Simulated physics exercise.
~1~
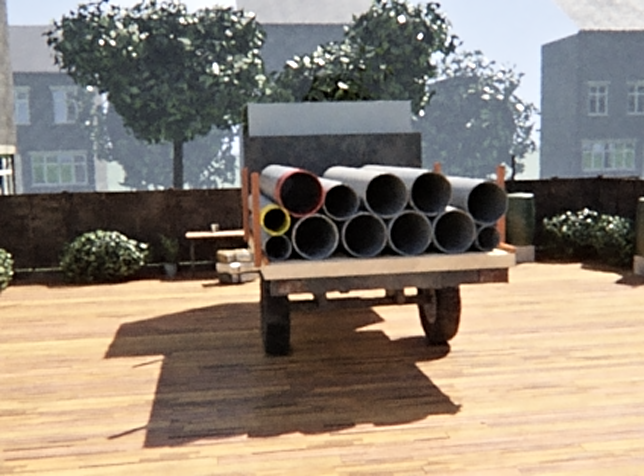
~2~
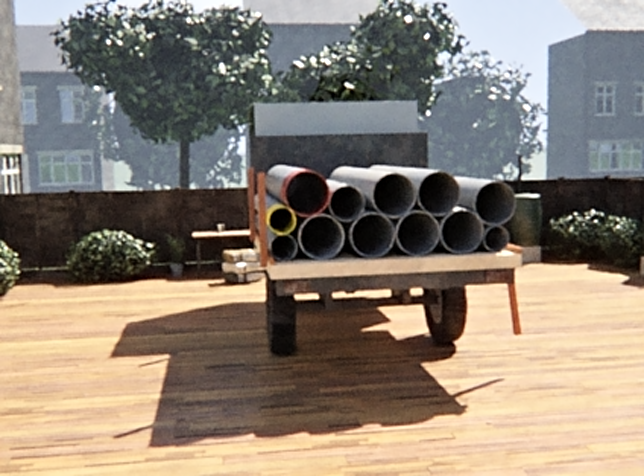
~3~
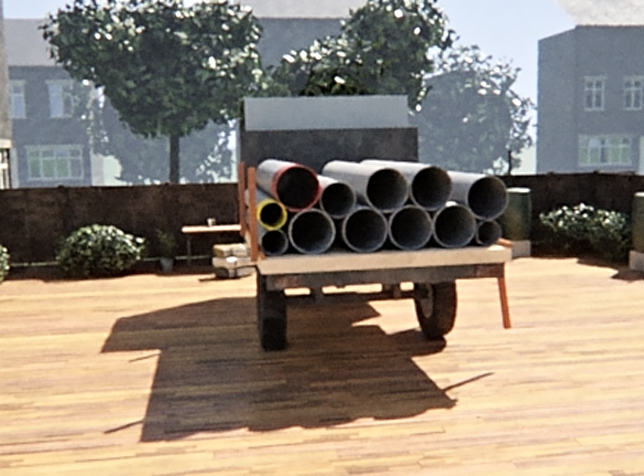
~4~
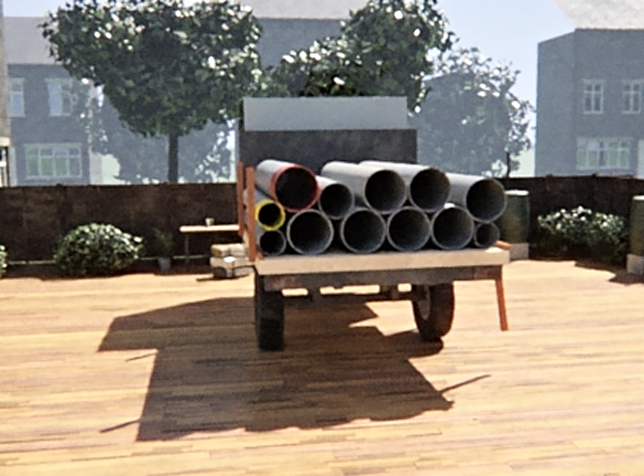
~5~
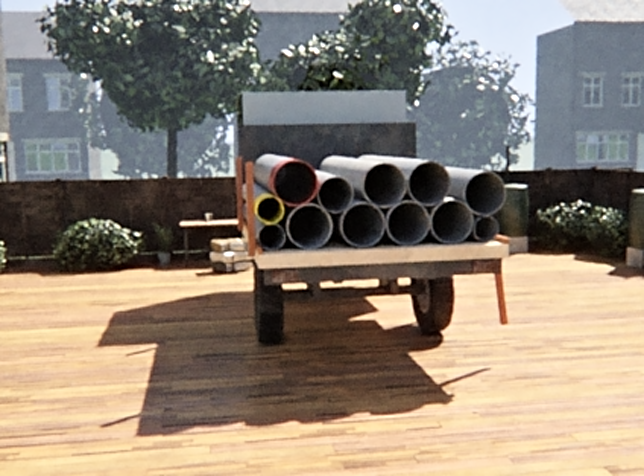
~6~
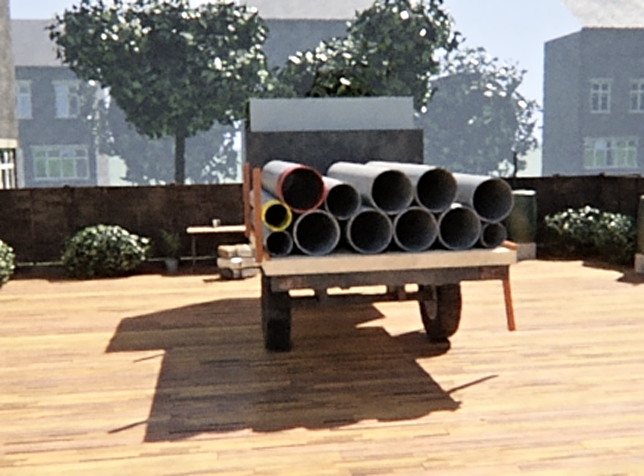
Paved yard, parked flatbed lorry seen from behind, right side posts dropping open while the stacked grey pipes stay on the deck.
